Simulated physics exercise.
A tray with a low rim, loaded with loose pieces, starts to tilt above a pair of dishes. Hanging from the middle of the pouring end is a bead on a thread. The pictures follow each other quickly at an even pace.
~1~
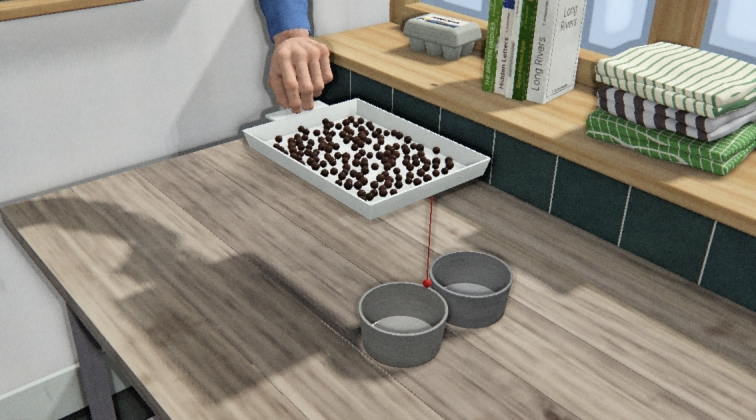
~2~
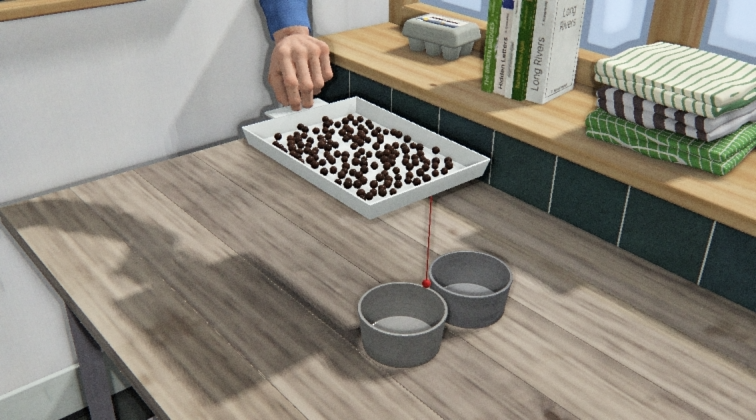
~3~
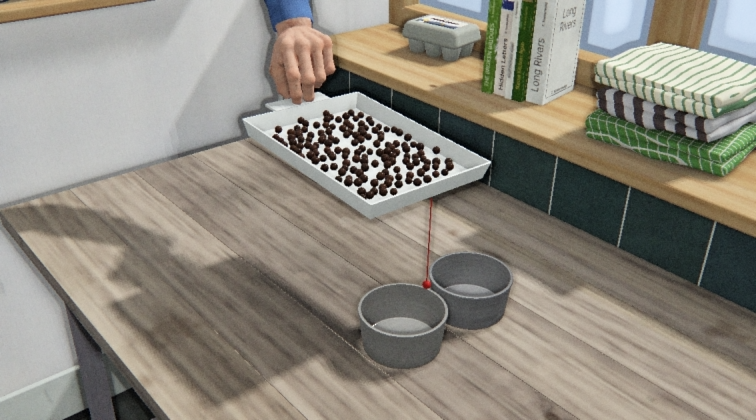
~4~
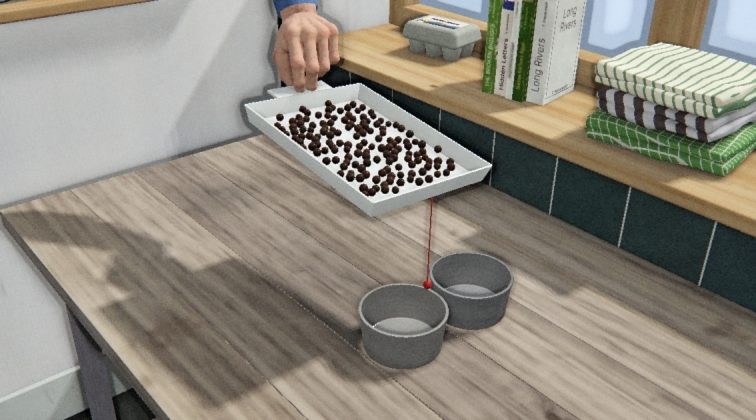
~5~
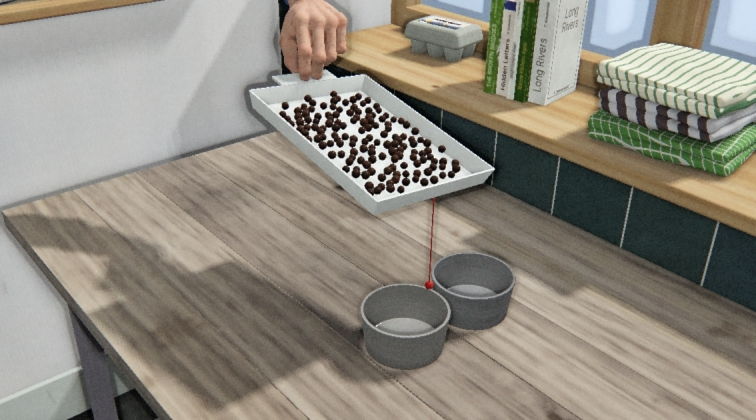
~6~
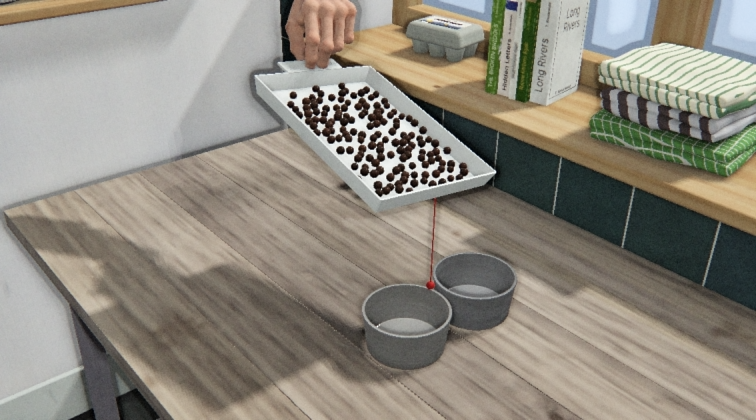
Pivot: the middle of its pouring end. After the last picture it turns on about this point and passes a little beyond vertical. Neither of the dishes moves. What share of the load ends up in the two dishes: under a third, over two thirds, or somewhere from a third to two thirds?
Over two thirds.
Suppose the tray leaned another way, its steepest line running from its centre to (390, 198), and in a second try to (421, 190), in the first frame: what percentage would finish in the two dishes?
Respectively 30 % and 10 %.
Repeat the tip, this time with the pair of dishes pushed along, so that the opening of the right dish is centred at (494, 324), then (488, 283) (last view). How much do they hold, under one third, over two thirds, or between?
Under a third, then above two thirds.
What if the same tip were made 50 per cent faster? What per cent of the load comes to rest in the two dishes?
Near 70 %.
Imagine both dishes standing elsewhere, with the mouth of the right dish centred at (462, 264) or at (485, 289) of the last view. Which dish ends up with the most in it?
In turn: The dish on the right; the dish on the right.
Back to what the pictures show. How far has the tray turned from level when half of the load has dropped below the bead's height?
Roughly 90°.
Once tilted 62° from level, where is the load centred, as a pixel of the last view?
Close to (465, 177).
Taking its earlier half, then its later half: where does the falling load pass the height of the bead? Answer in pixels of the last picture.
(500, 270) for the early half, (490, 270) for the late half.
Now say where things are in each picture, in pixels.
The first picture shows corners of the pouring end at (371, 202) and (484, 158), level; middle of the load at (362, 153), chocolate balls; left dish at (432, 343); right dish at (500, 305); bead on its thread at (427, 283).
The second picture shows corners of the pouring end at (371, 201) and (484, 159), level; middle of the load at (362, 152).
The third picture shows corners of the pouring end at (372, 201) and (484, 161), tipped barely, lowest at the right corner; middle of the load at (358, 153).
The fourth picture shows corners of the pouring end at (374, 199) and (486, 164), tipped a little, lowest at the right corner; middle of the load at (360, 147).
The fifth picture shows corners of the pouring end at (378, 197) and (488, 167), tipped a little, lowest at the right corner; middle of the load at (365, 142).
The sixth picture shows corners of the pouring end at (382, 196) and (490, 170), tipped clearly, lowest at the right corner; middle of the load at (373, 138), all on the move; left dish at (436, 345); right dish at (504, 307).
Soon after the last picture, tray tipped steeply; most on the tray; a small part in the right dish; a small part in the air.
A little later, tray tipped past a quarter turn; a small part on the tray; about two thirds in the right dish; a small part outside both; a small part in the air.
Later still, tray tipped past a quarter turn; most in the right dish; a small part outside both.
By the end, tray tipped past a quarter turn; none in the left dish; most in the right dish; a small part outside both.
